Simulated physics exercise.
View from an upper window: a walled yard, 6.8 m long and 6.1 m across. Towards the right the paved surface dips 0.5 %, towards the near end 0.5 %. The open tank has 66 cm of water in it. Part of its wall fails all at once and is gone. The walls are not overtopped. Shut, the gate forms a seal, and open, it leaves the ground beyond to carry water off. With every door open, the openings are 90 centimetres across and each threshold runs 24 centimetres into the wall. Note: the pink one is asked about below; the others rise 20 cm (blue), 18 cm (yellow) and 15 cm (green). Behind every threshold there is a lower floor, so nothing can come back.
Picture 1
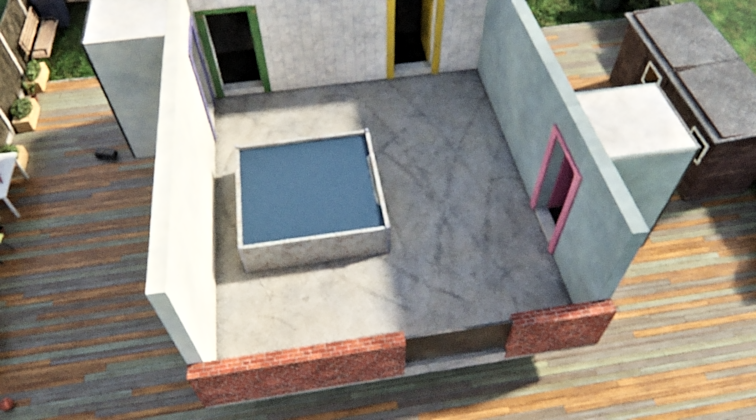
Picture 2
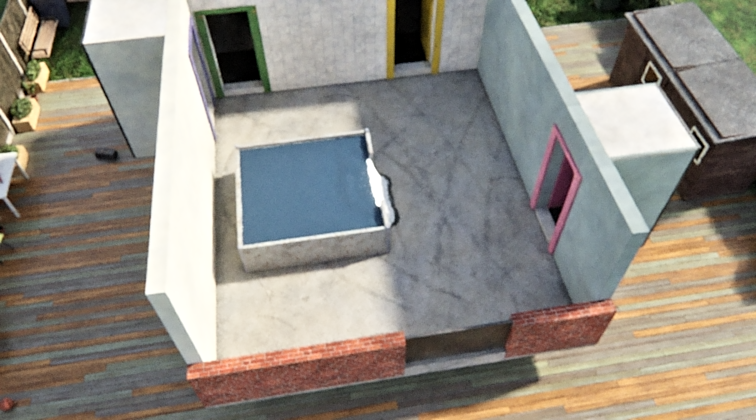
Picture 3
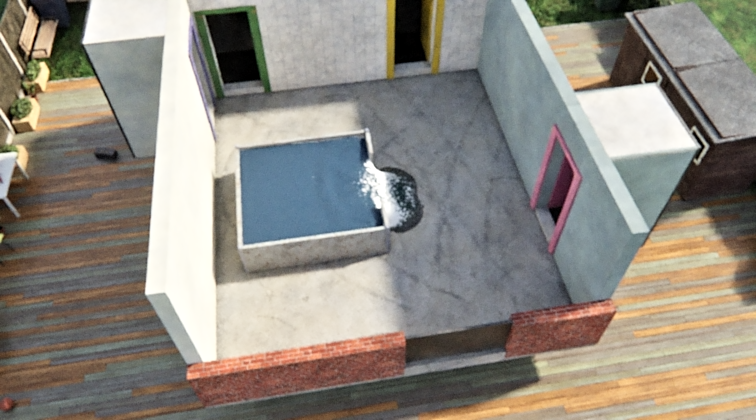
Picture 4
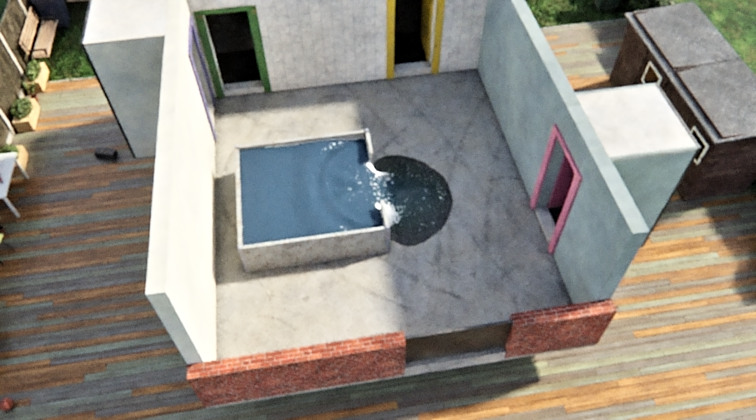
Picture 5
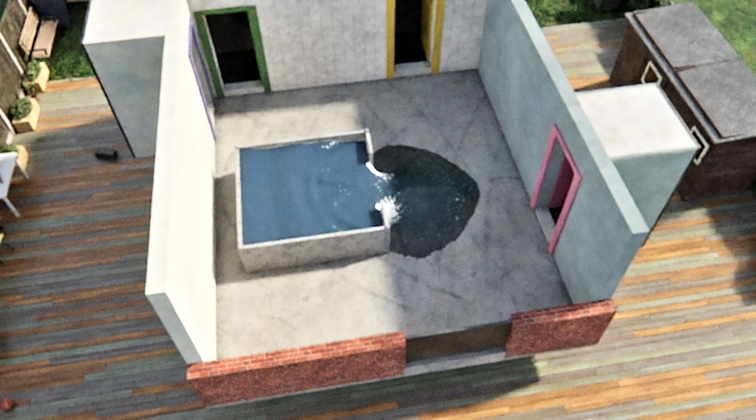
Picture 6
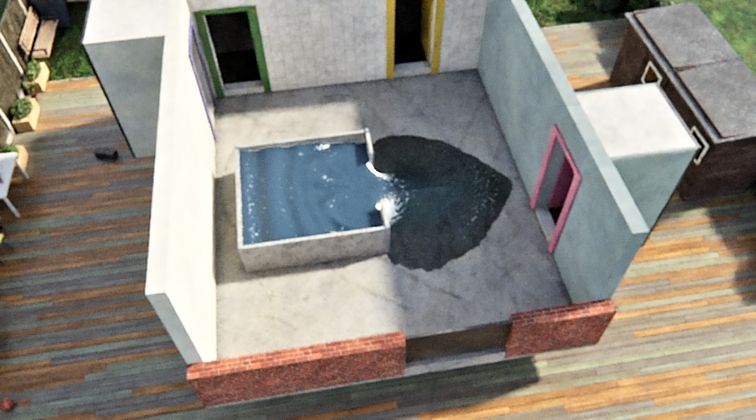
In this clip, an open tank of still water in a walled yard loses part of its right wall, and water pours through the gap, spreading rightward across the paved floor in a widening dark pool while ripples cross the tank.
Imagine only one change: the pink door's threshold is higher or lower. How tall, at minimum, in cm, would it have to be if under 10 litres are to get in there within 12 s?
It would need to be about 25 cm tall.
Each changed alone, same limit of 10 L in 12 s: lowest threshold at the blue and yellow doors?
About 9.0 cm at blue and about 12.5 cm at yellow.
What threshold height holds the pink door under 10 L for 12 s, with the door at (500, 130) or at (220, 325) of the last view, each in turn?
You'd want roughly 22 cm there first, then roughly 12.5 cm.
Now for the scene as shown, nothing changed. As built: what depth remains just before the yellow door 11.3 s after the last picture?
Lab note: Depth approx. 6.5 cm.
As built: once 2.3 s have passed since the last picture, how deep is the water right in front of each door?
Depths in cm - blue: 0, pink: 22, yellow: 9, green: 0.
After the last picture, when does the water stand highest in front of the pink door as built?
It peaks at about 1.6 s.
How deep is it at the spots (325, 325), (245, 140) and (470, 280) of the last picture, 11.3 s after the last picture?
That's 12, 11 and 4 cm, in the order given.
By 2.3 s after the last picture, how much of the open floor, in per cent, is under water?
About 40 per cent.
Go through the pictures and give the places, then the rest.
In the first picture, still water, 66 cm deep, in the open tank at (309, 188); the pink door at (554, 195) is dry.
In the second picture, the gap is at (375, 192), the front 0.3 m out at (394, 221); the back of the open tank holds 66 cm.
In the third picture, water pours out at (375, 194) and has run 0.8 m, to (418, 215); about 11 cm deep outside, 66 cm at the back.
In the fourth picture, the front is at (448, 196), 1.4 m from the gap at (375, 194); 2.2 m2 of floor is wet, 66 cm left at the back.
In the fifth picture, the gap is at (375, 194), the front 2.0 m out at (475, 195); the back of the open tank holds 65 cm.
In the sixth picture, the gap is at (375, 194), the front 2.6 m out at (506, 189); the back of the open tank holds 62 cm; the pink door at (554, 195), 3.2 m from the gap, is still 0.9 m from the nearest water.
Then, 0.7 s after the last picture water covers 30 % of the floor, deepest (41 cm) near (383, 200); 18 cm at the pink door, 10 litres in over its 6 cm threshold.
Then, 2.3 s after the last picture water covers 40 % of the floor, deepest (34 cm) near (574, 327); 22 cm at the pink door, 170 litres in over its 6 cm threshold.
Then, 11.3 s after the last picture water covers 100 % of the floor, deepest (15 cm) near (385, 357); 10 cm at the pink door, 415 litres in over its 6 cm threshold.
At the pink door as built, the water peaked near 24 cm, 1.5 s after the last picture.
Run again over the same 12 s with other heights there, 21 litres in over 22.5 cm, 0 litres over 30 cm. The limit of 10 litres is kept from about 25 cm up.
